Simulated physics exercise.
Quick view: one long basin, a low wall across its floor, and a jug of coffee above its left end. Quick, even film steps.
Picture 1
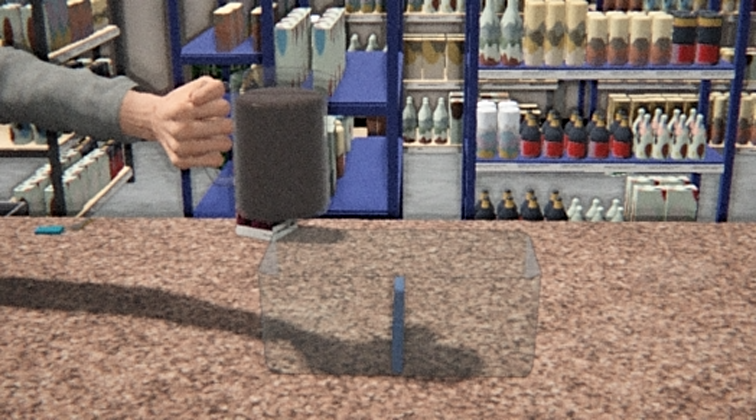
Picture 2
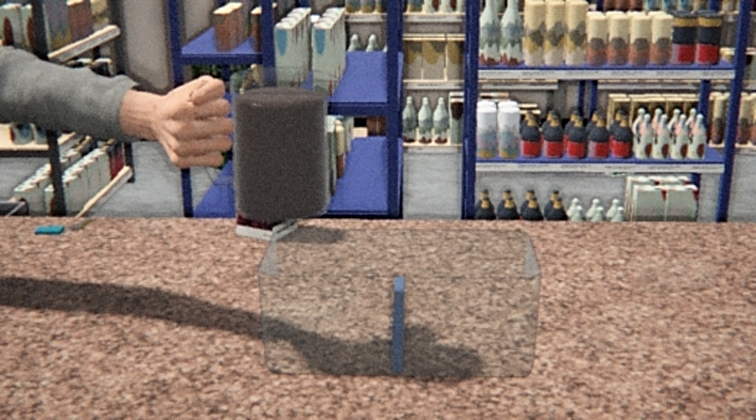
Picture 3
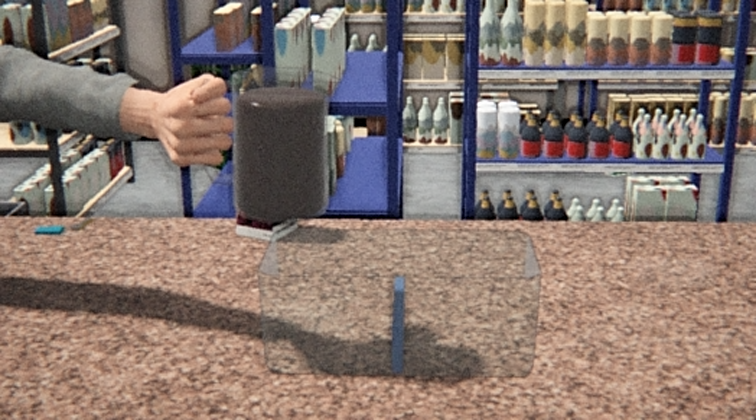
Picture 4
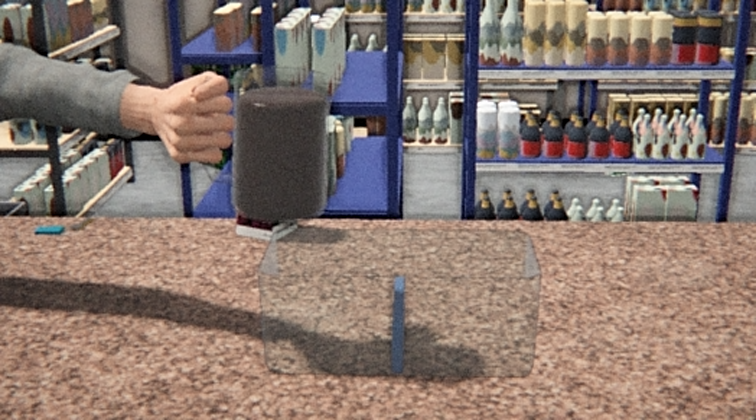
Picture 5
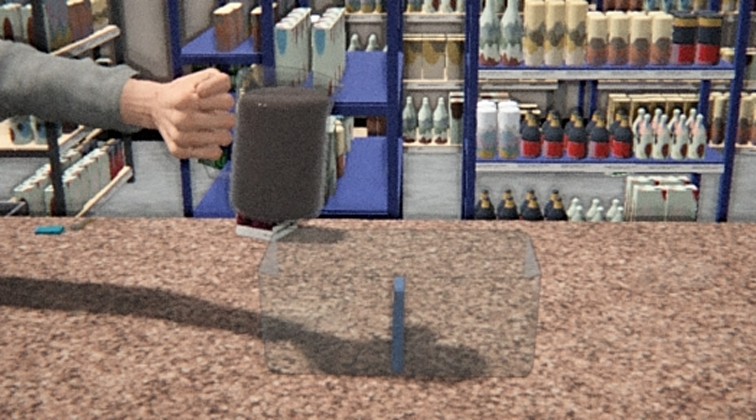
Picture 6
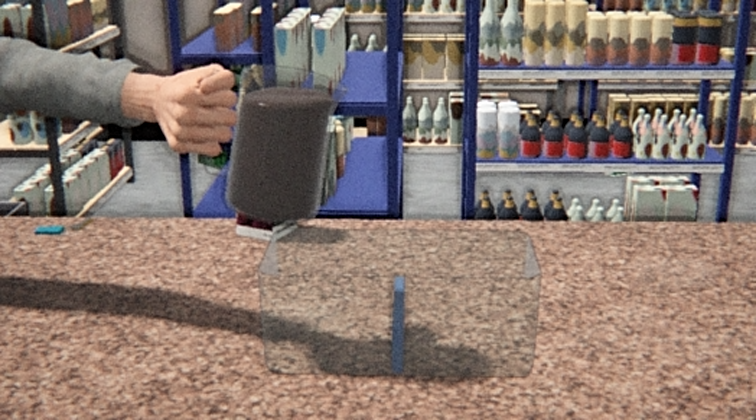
A jug of dark coffee, held by a hand, tilts slightly right above a clear basin.
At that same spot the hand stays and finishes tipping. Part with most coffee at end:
The section to the right gets the largest share.
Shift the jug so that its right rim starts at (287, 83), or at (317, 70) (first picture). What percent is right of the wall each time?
5 and 60 per cent.
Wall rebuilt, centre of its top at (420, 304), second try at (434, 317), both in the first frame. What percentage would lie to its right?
The first one comes to 55 percent, while the second comes to 35 percent.
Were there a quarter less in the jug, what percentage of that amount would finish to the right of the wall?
It comes to around 75 percent.
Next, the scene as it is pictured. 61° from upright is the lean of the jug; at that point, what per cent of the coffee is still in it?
90 %.
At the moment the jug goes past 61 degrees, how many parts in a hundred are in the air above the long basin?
Near 10 parts in a hundred.
A moment on, the tilt is 61° and 90 per cent is still to pour, 0 is left of the wall and 2 right of it.
Next, the tilt is 96° and 46 per cent is still to pour, 1 is left of the wall and 36 right of it.
Then the tilt is 106° and 6 per cent is still to pour, 10 is left of the wall and 80 right of it.
Later the tilt is 106° and 0 per cent is still to pour, 16 is left of the wall and 83 right of it.
Finally, 16 per cent lies left of the wall, 83 right of it and 1 outside.
